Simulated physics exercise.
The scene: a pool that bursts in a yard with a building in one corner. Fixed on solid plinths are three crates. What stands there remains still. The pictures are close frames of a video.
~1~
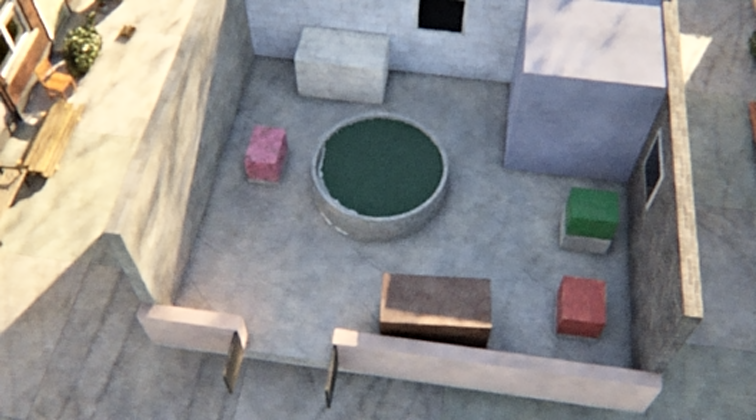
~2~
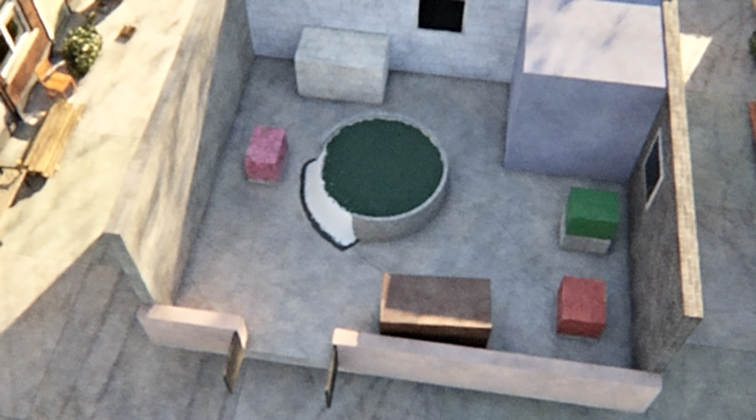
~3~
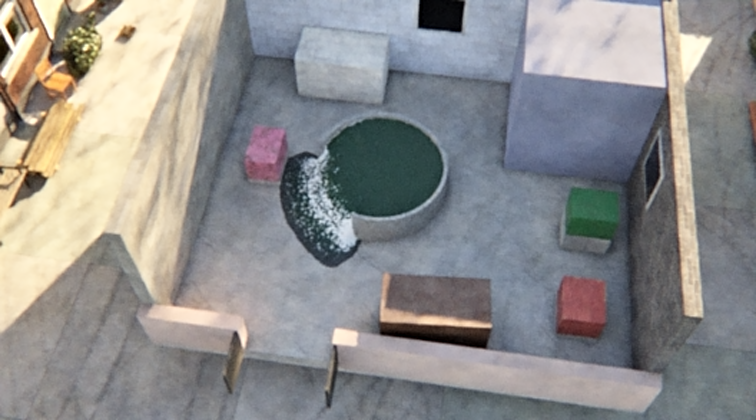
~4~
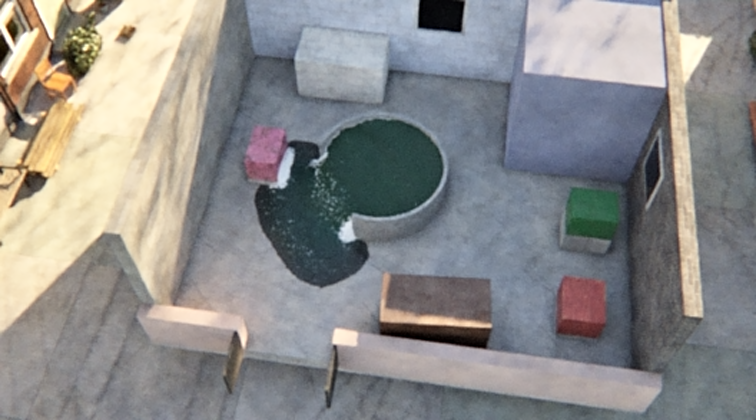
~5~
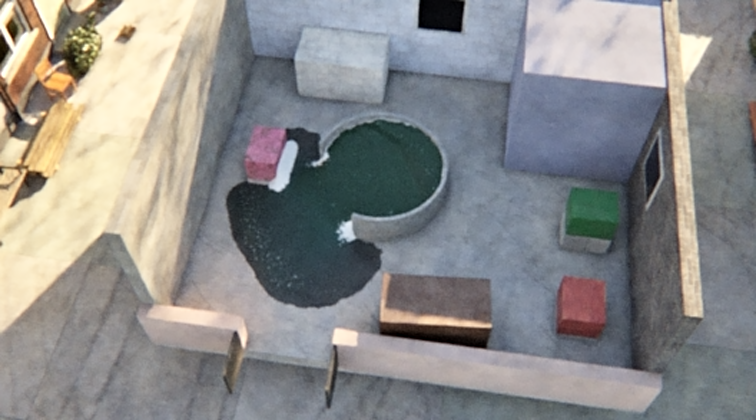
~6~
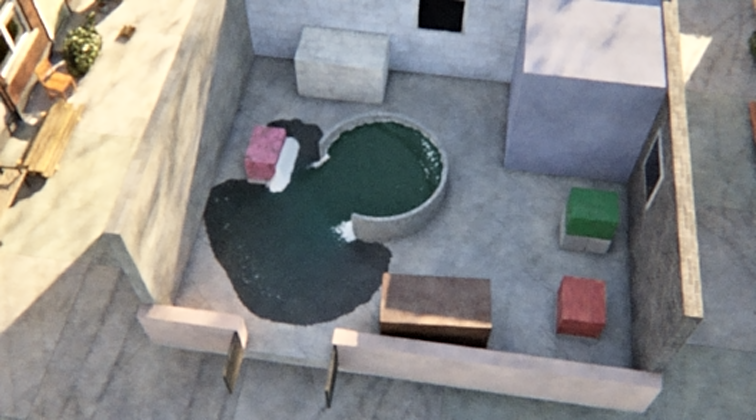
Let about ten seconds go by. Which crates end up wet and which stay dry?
The green crate stays dry; the red crate stays dry; the pink crate gets wet.
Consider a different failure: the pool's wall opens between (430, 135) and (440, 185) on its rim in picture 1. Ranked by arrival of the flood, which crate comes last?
Last: The crate marked pink.
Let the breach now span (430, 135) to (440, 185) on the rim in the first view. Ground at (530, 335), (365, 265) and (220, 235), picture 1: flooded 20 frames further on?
In the order given, the spots are swamped, not soaked and not soaked.
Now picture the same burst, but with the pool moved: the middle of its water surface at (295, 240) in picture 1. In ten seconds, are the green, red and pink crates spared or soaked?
Green crate is untouched; red crate is untouched; pink crate gets overtopped.
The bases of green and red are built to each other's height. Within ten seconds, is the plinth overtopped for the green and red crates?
Green crate: Untouched, red crate: Untouched.
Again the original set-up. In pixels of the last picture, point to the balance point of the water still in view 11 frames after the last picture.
I reckon somewhere around (302, 218).
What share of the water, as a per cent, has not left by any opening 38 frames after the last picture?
About 86 %.
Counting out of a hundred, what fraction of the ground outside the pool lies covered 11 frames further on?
Close to 40 percent, by my reckoning.
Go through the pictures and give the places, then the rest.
The first picture shows still water in the pool at (380, 167).
In the second picture, the front is at (347, 245), out from the gap at (321, 198).
In the third picture, water pours out at (321, 200) and has run to (337, 261).
In the fourth picture, the front is at (326, 281), out from the gap at (321, 200).
In the fifth picture, the front is at (314, 302), out from the gap at (321, 201).
In the sixth picture, water pours out at (321, 201) and has run to (275, 316).
A moment on, water covers 35 % of the floor; the green crate not reached, the red crate not reached, the pink crate water round its plinth.
Next, water covers 40 % of the floor; the green crate not reached, the red crate not reached, the pink crate water round its plinth.
Then, water covers 50 % of the floor; the green crate not reached, the red crate not reached, the pink crate water round its plinth.
Later, water covers 70 % of the floor; the green crate water round its plinth, the red crate water round its plinth, the pink crate water round its plinth.
In the end, water covers 100 % of the floor; the green crate stayed above the water, the red crate stayed above the water, the pink crate was topped.
